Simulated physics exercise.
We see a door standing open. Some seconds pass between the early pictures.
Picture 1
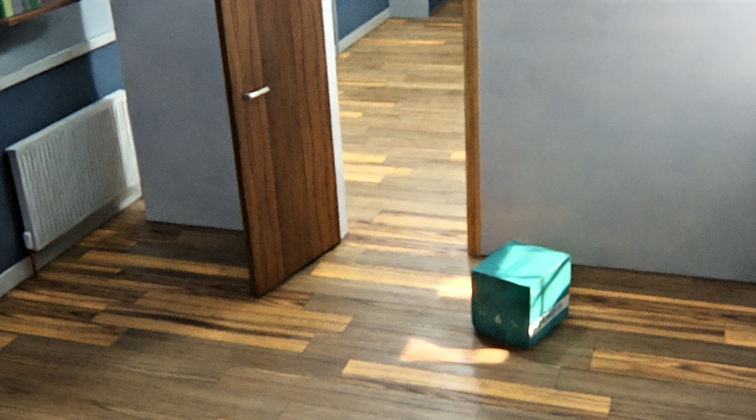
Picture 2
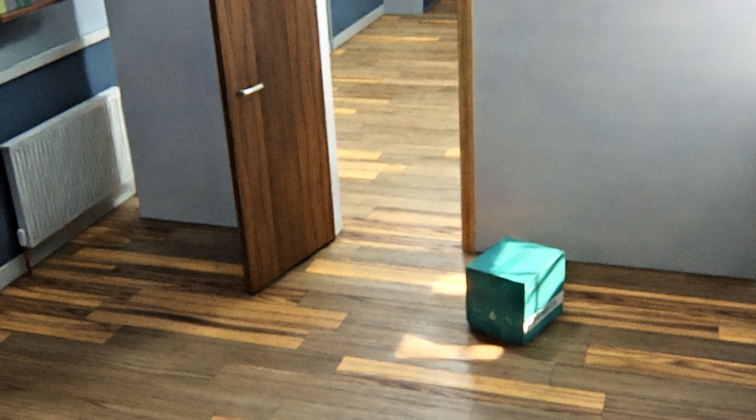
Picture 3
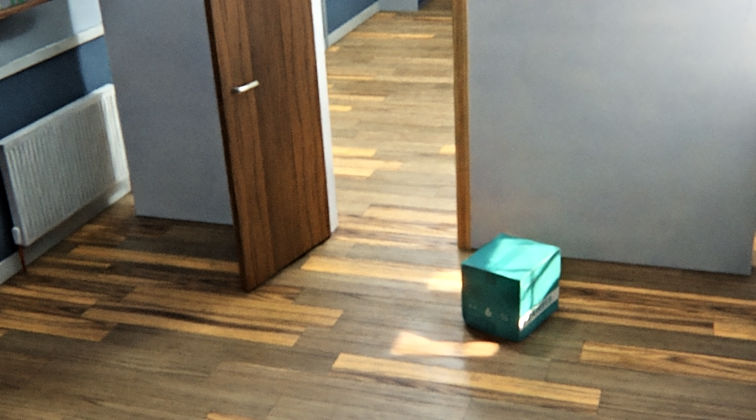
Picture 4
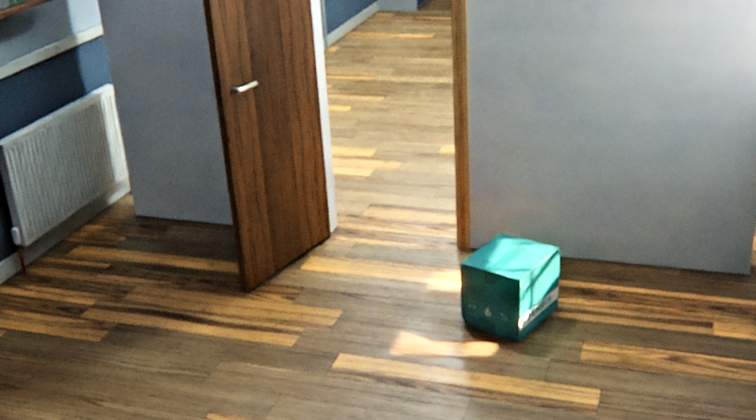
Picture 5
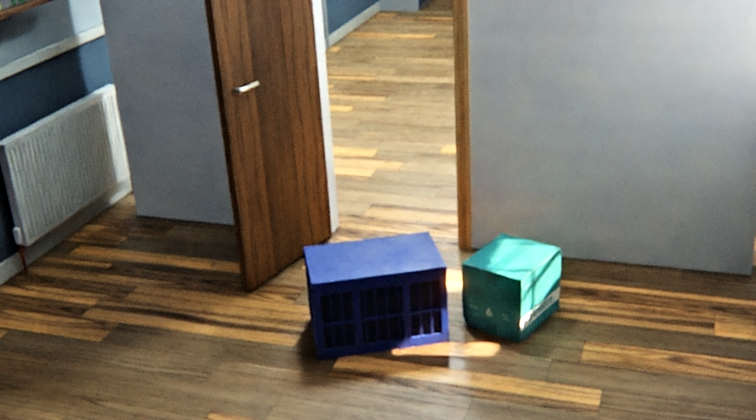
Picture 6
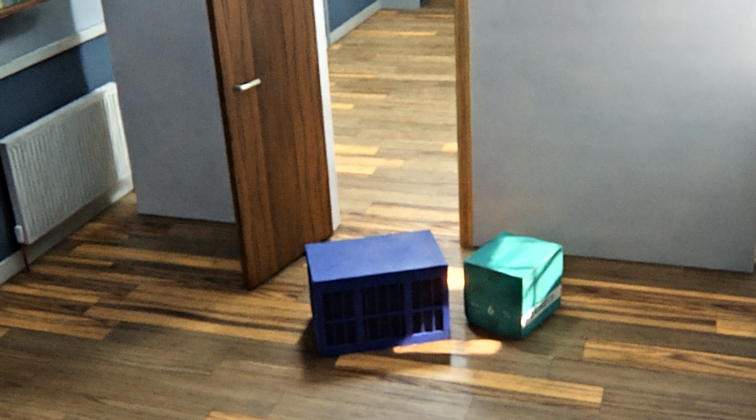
We see a wooden door standing open and a turquoise box resting on the wood floor to its right, the view shifting slightly; then a blue chest abruptly appears between them, while the door and box stay still.
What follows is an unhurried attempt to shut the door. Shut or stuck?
The door closes.
Then, 1.00 s on from there, door at 73°.
Then, 1.90 s on from there, door at 35°.
In the end, door at 0°; both unmoved. At the end, from the last picture's camera, blue chest near (377, 292).
